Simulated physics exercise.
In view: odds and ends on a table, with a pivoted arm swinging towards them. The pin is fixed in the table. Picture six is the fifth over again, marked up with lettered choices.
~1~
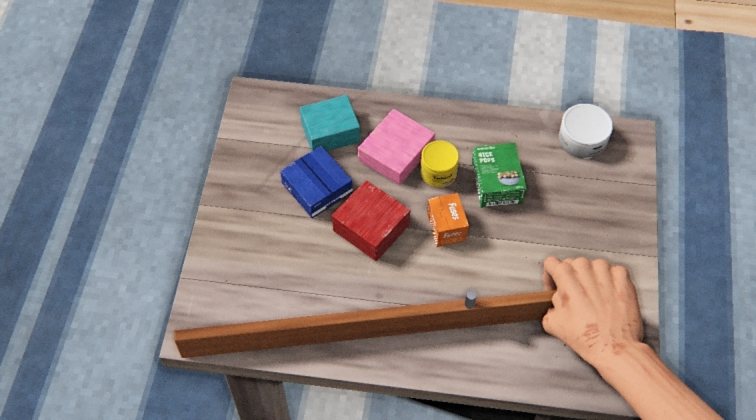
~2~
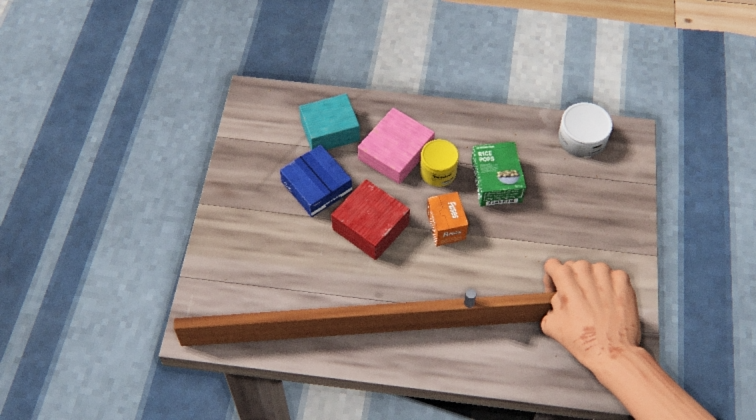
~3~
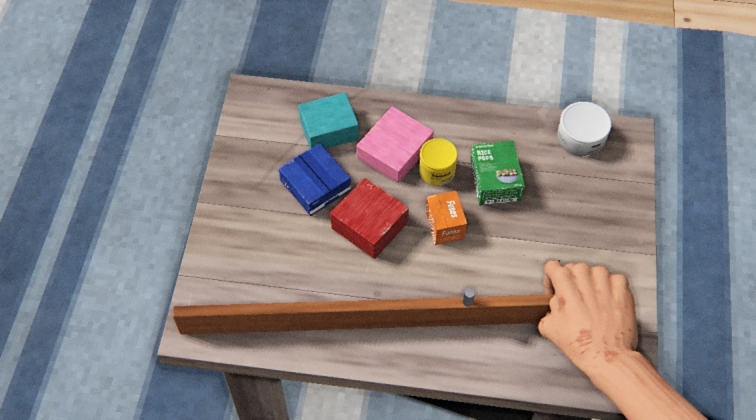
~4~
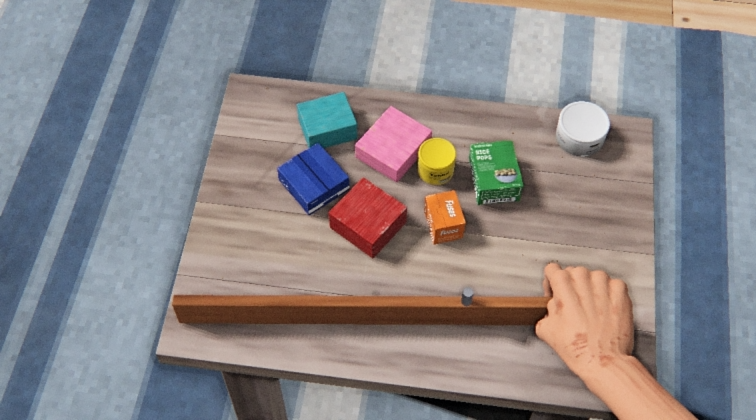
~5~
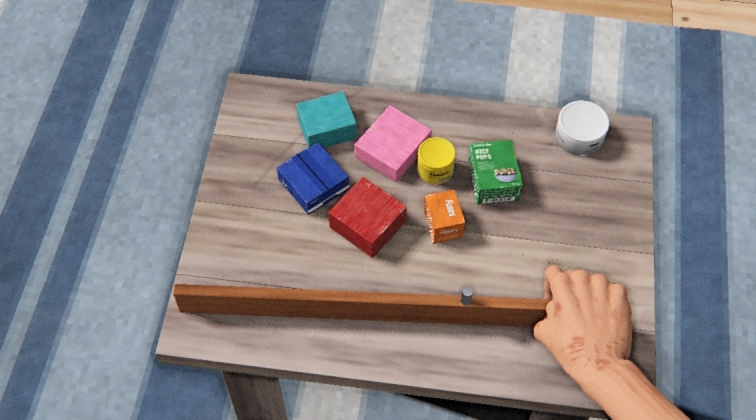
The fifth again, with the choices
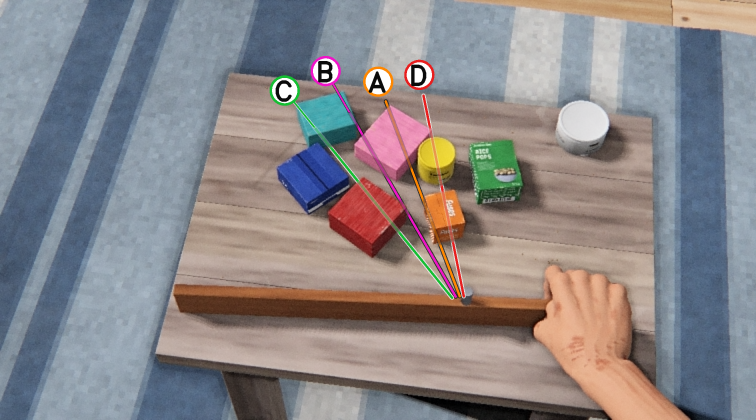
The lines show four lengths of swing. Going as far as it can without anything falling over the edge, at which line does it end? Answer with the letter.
At B, and not beyond.
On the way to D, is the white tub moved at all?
No.
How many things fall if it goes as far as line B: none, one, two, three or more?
In all, none.
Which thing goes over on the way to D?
The turquoise block.
On the copy, A at (421, 193); B at (399, 199); C at (380, 208); D at (443, 190).
On B. First, arm (330, 243); white tub (582, 128); turquoise block (327, 122).
Then, arm (366, 203); turquoise block (328, 110); pink block (401, 141).
Finally, arm (399, 185); turquoise block (354, 84); pink block (446, 122); nothing has fallen.
By contrast, A drops the turquoise block; C is safe but short; D drops the turquoise block.
